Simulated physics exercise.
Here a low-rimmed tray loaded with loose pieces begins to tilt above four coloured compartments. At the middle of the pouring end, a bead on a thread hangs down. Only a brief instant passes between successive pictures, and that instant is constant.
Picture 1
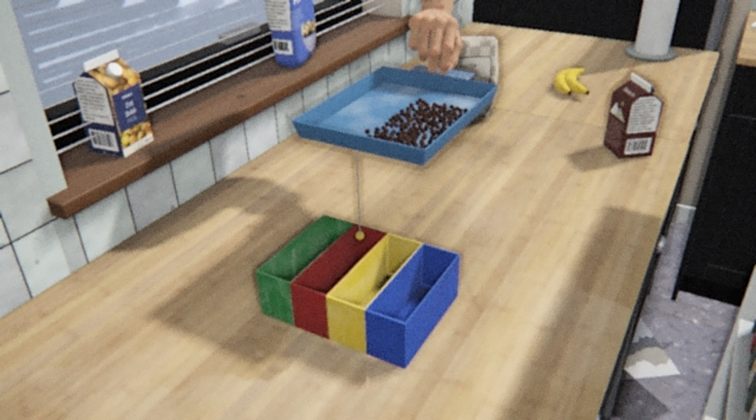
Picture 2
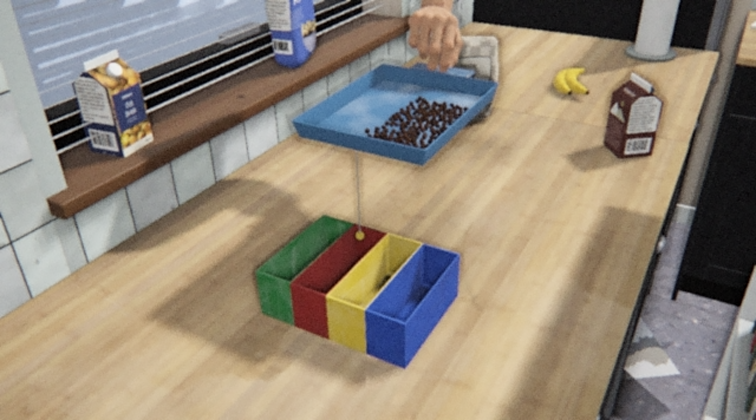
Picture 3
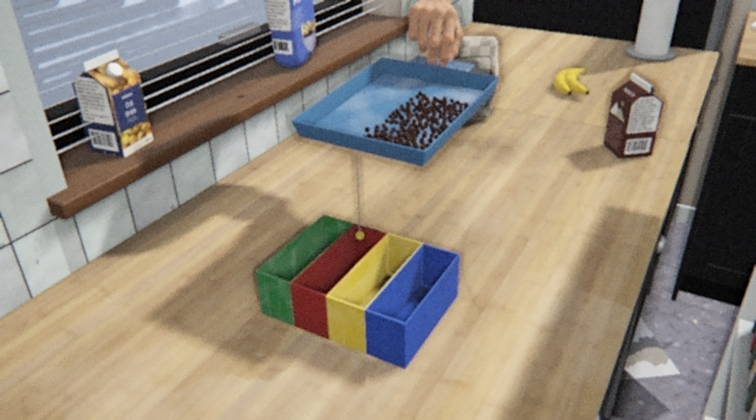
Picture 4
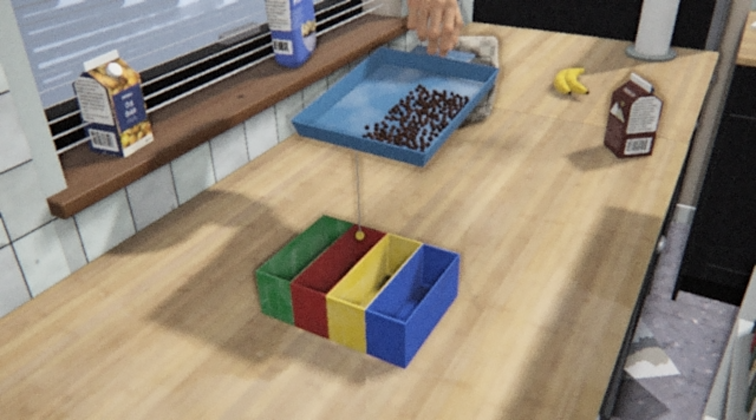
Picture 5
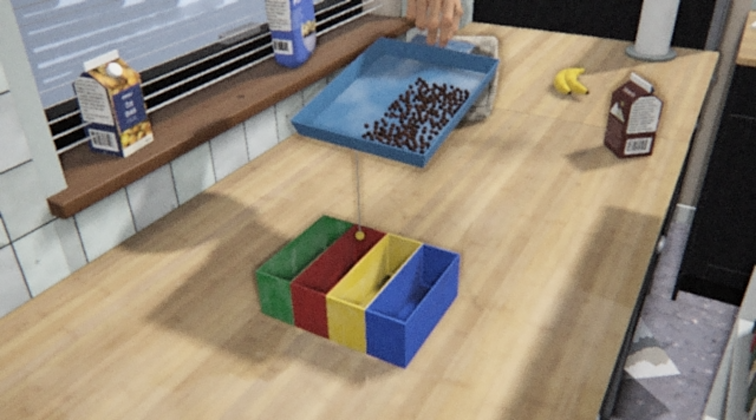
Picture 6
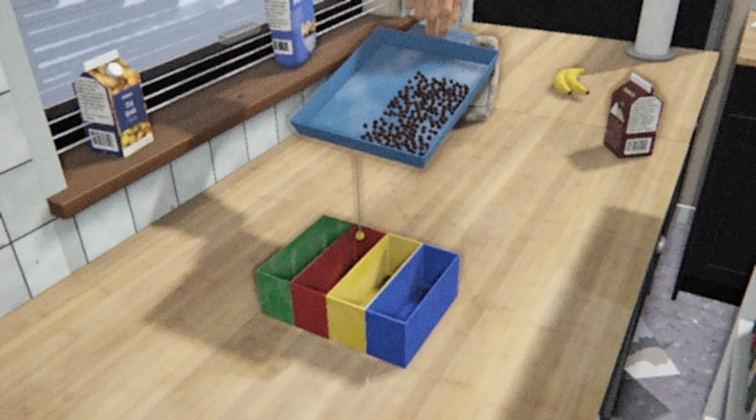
On a wooden kitchen counter, a hand holds a blue tray of small dark brown berries level above green, red, yellow and blue compartments, a bead hanging on a thread from its near edge. The hand then raises the far side, gradually tilting the tray toward its near edge, lowest at the right corner.
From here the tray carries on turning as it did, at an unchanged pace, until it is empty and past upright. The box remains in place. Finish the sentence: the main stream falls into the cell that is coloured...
The main stream falls into the cell that is coloured blue.
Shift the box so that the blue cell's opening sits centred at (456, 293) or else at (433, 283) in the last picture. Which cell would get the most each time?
In order of the tries: Yellow and yellow.
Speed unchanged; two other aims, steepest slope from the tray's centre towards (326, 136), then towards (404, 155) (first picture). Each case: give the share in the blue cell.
In order: About 0, then 90 percent.
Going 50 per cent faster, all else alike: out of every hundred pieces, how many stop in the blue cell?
Share: Roughly 60%.
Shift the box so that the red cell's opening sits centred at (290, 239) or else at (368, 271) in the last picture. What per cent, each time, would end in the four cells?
Roughly 20 per cent, then roughly 100 per cent.
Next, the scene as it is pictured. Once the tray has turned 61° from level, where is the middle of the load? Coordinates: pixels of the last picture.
Close to (401, 133).
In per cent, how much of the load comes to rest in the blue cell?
Around 60 percent.
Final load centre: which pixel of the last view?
I'd say the middle ends up at about (393, 329).
Shortly afterwards, tray tipped steeply; all but a few on the tray; only a few in the blue cell.
Next, tray tipped past a quarter turn; near a quarter on the tray; near a third in the blue cell; near a quarter in the yellow cell; only a few in the red cell; near a quarter falling or outside the box.
Some moments later, tray tipped past a quarter turn; near half in the blue cell; near a third in the yellow cell; a little in the red cell; only a few falling or outside the box.
In the end, tray tipped past a quarter turn; near half in the blue cell; near a third in the yellow cell; a little in the red cell; none at all in the green cell; only a few outside the box.
